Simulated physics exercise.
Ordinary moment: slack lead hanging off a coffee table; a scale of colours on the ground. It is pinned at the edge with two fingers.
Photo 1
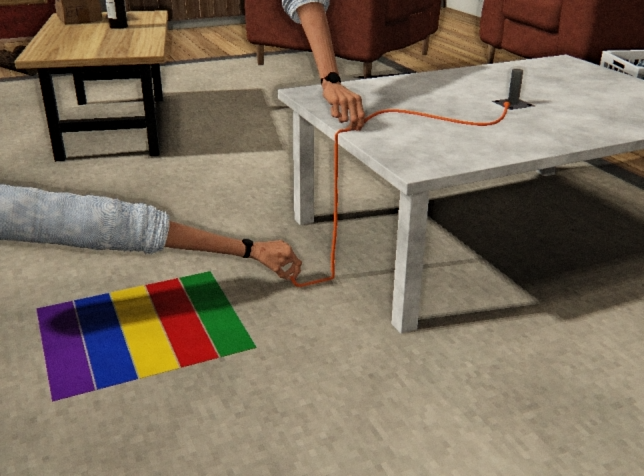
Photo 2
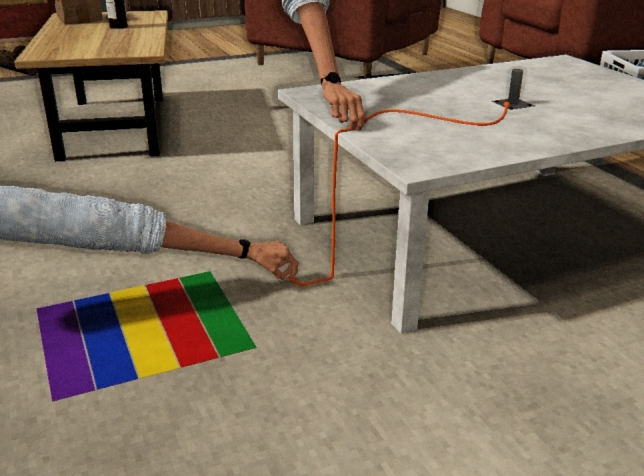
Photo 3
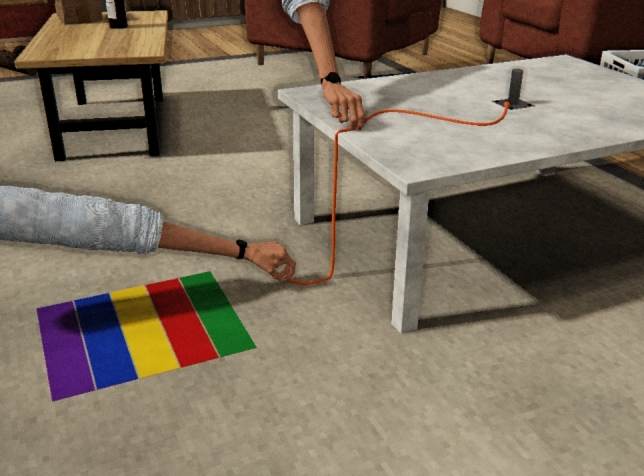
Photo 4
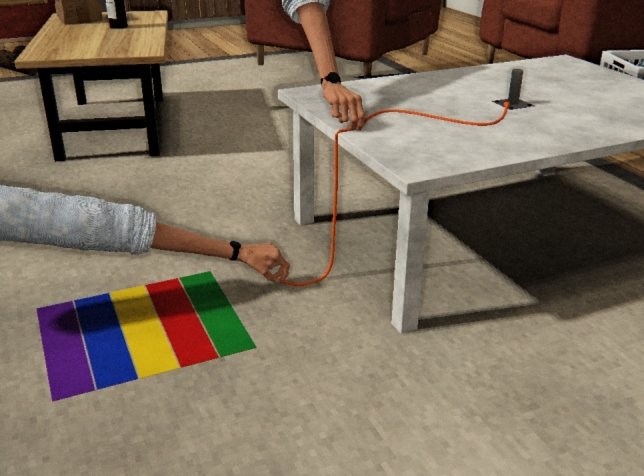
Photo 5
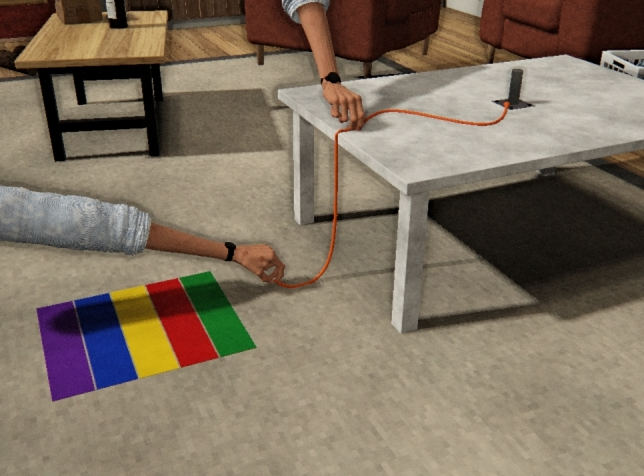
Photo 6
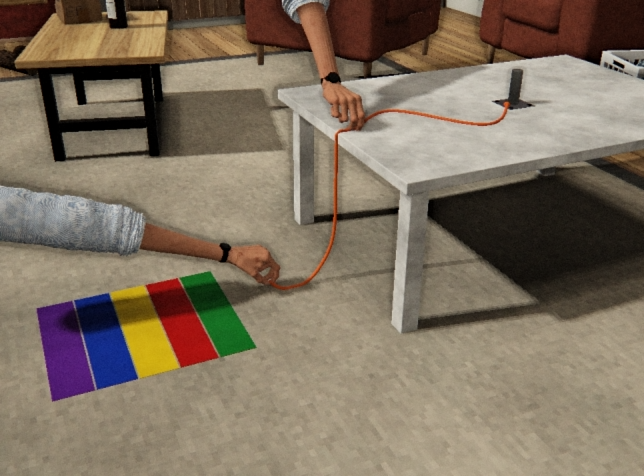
In a carpeted living room with red armchairs and a wooden table behind, a fixed, slightly raised view takes in a pale grey coffee table at right. An orange lead runs from a small dark upright object across its top, under one hand at the edge, and down to another hand beside purple, blue, yellow, red and green floor stripes. The lower hand draws the lead's end slightly left, and its hanging bend rounds out.
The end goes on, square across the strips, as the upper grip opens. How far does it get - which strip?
Blue.
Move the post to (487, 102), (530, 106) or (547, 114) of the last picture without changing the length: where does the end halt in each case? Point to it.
First try about (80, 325), second about (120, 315), third about (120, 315).
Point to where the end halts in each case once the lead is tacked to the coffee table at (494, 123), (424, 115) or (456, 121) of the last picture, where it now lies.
About (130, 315), (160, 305) and (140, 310).
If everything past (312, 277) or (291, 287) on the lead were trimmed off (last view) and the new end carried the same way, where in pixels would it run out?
In order, around (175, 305) and (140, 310).
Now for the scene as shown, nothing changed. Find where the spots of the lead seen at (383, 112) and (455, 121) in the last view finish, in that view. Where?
They end up around (352, 129) and around (420, 118).
Soon after, end near (183, 301); over red.
After that, end near (133, 312); over yellow.
At the stop, end near (104, 319); over blue. It gets as far as the blue strip.
